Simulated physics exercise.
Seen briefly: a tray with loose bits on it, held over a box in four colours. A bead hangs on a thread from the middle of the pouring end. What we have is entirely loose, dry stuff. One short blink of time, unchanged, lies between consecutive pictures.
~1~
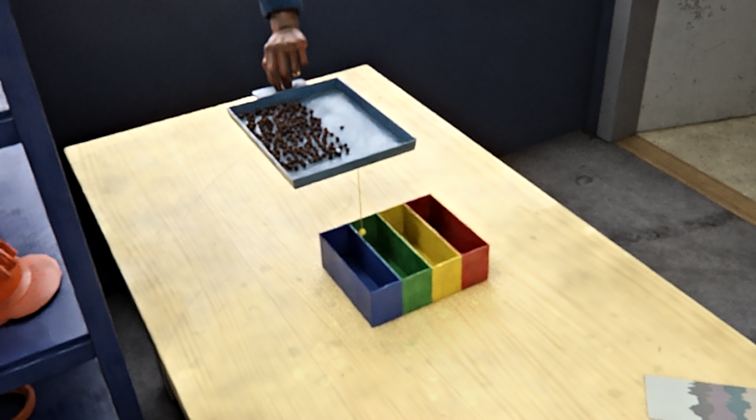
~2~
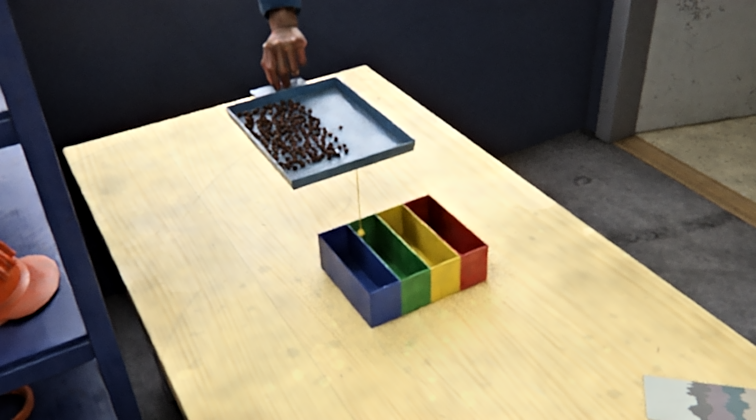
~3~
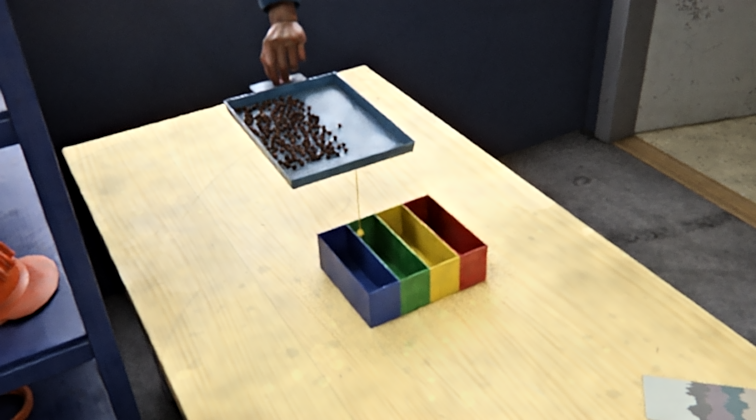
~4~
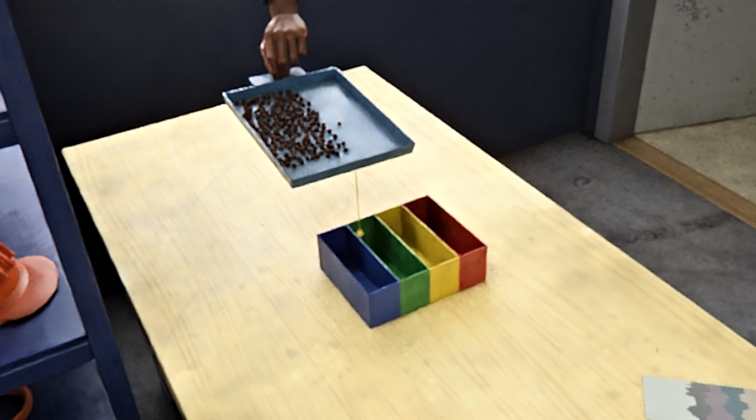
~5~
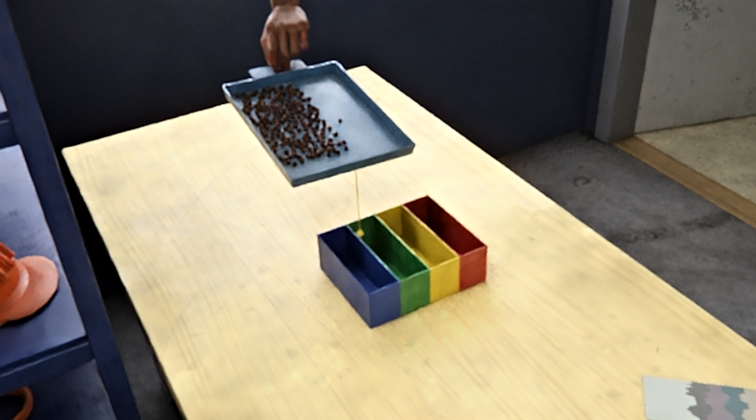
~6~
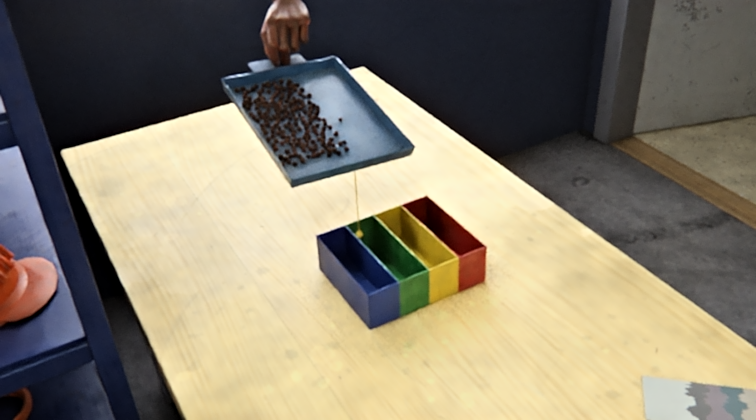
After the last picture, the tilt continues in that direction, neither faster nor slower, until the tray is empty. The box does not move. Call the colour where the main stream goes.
I call yellow.
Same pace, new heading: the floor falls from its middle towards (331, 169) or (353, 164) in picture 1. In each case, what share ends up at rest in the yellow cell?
For the first it's near 0 %, for the second near 10 %.
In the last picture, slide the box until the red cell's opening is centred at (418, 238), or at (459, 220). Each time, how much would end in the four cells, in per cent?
First case: Some 90 %; second case: Some 100 %.
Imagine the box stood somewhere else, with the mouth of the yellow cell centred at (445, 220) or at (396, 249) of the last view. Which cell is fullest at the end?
The green one, then red.
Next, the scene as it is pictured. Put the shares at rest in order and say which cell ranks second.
After the leader, it is the cell in green.
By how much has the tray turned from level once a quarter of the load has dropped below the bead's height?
About 100 degrees.
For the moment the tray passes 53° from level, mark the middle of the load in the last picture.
The middle of the load sits near (371, 155).
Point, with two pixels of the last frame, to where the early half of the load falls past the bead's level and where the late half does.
I'd say close to (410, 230) at first and close to (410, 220) later on.
Soon after the last picture, tray tipped steeply; nearly all on the tray; a stray few in the red cell; a stray few in the yellow cell; a stray few falling or outside the box.
A little later, tray tipped right over; nearly all on the tray; a small part in the yellow cell; a stray few in the red cell; a stray few falling or outside the box.
Later still, tray tipped past a quarter turn; about two thirds in the yellow cell; about a quarter in the green cell; a small part in the red cell; a small part in the blue cell; a stray few falling or outside the box.
At rest, tray tipped past a quarter turn; about two thirds in the yellow cell; about a quarter in the green cell; a small part in the red cell; a small part in the blue cell; a stray few outside the box.
